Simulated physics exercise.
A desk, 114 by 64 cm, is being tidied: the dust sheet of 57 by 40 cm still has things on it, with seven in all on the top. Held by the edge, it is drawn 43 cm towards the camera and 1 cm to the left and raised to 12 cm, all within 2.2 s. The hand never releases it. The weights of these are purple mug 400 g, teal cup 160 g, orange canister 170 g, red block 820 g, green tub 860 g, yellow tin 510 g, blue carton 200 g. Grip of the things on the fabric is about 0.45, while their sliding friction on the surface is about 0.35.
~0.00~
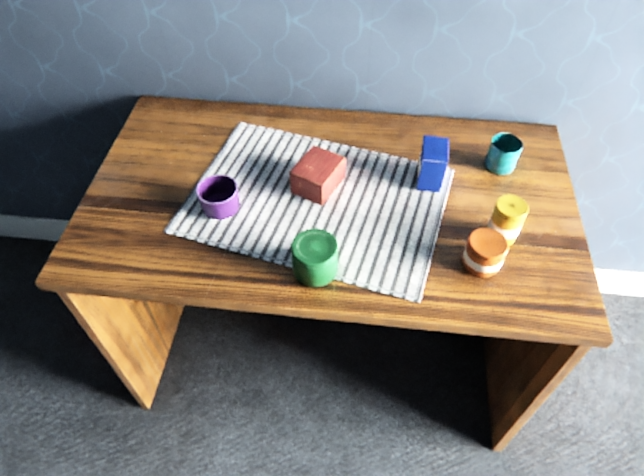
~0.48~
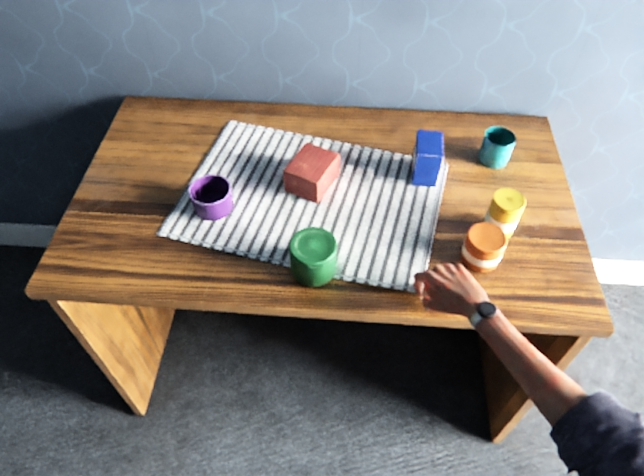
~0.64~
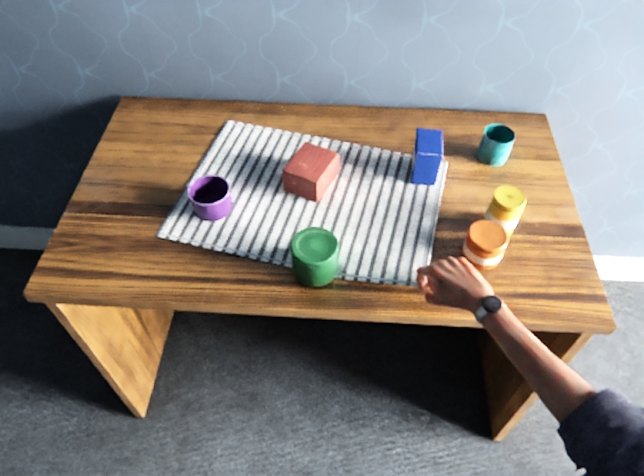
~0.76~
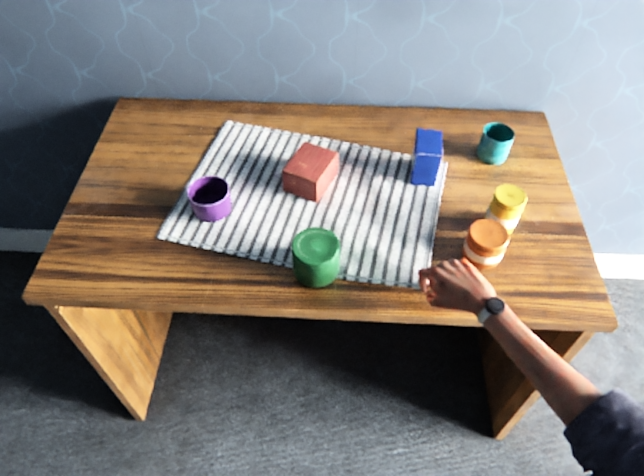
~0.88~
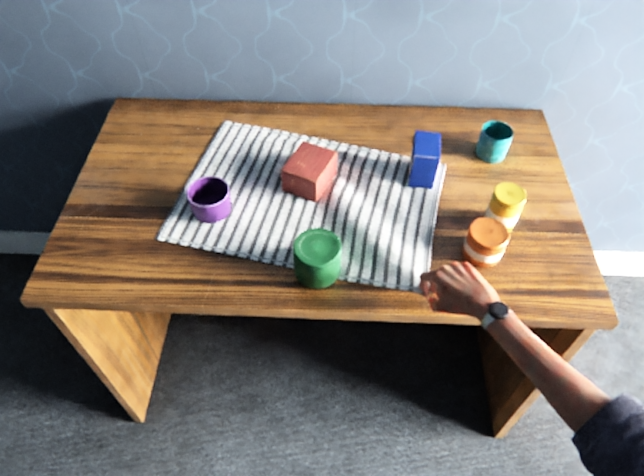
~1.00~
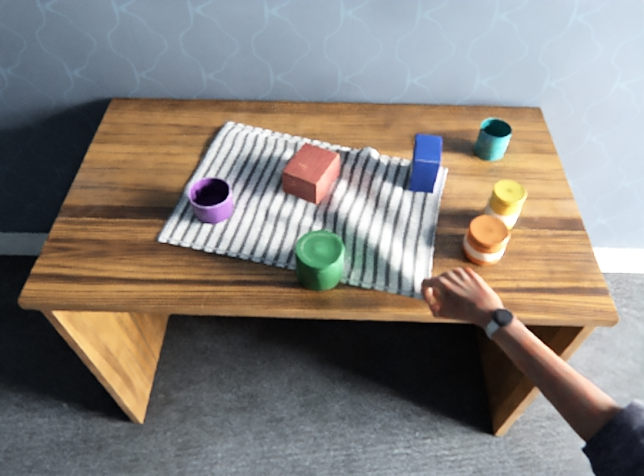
On a wooden table, a hand reaching in from the right, gripping a striped cloth's front corner and barely shifting it under blocks and tubs.
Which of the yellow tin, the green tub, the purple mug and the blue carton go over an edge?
Outcome: Yellow tin: Stays; green tub: Leaves; purple mug: Leaves; blue carton: Leaves.
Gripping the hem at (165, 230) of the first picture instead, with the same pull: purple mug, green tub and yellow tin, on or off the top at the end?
At the end, the purple mug ends up off the top, the green tub ends up off the top, and the yellow tin holds its spot.
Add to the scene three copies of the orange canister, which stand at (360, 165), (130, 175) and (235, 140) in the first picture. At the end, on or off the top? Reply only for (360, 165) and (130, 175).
Result, in order: Off the top at the end; on top at the end.
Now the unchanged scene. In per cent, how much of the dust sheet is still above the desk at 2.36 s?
Some 45 in a hundred.
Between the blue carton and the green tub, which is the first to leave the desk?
That's the green one.
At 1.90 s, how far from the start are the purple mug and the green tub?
Purple mug 15 cm, green tub off the top.
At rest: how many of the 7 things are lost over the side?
4.
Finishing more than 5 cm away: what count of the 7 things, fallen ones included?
The count is 4.
At 1.4 s, 95 % of the dust sheet is still over the top; blue carton 15 cm off its start, green tub 8 cm off its start, purple mug 7 cm off its start.
At 1.9 s, 75 % of the dust sheet is still over the top; blue carton 30 cm off its start, green tub over the edge, purple mug 17 cm off its start.
At 2.4 s, 45 % of the dust sheet is still over the top; blue carton 46 cm off its start at (485, 340), green tub over the edge, purple mug 29 cm off its start at (266, 291).
At 2.8 s, 0 % of the dust sheet is still over the top; blue carton over the edge, purple mug over the edge, green tub over the edge.
At 4.4 s, 0 % of the dust sheet is still over the top; blue carton over the edge, purple mug over the edge, green tub over the edge, yellow tin 0 cm off its start at (510, 191).
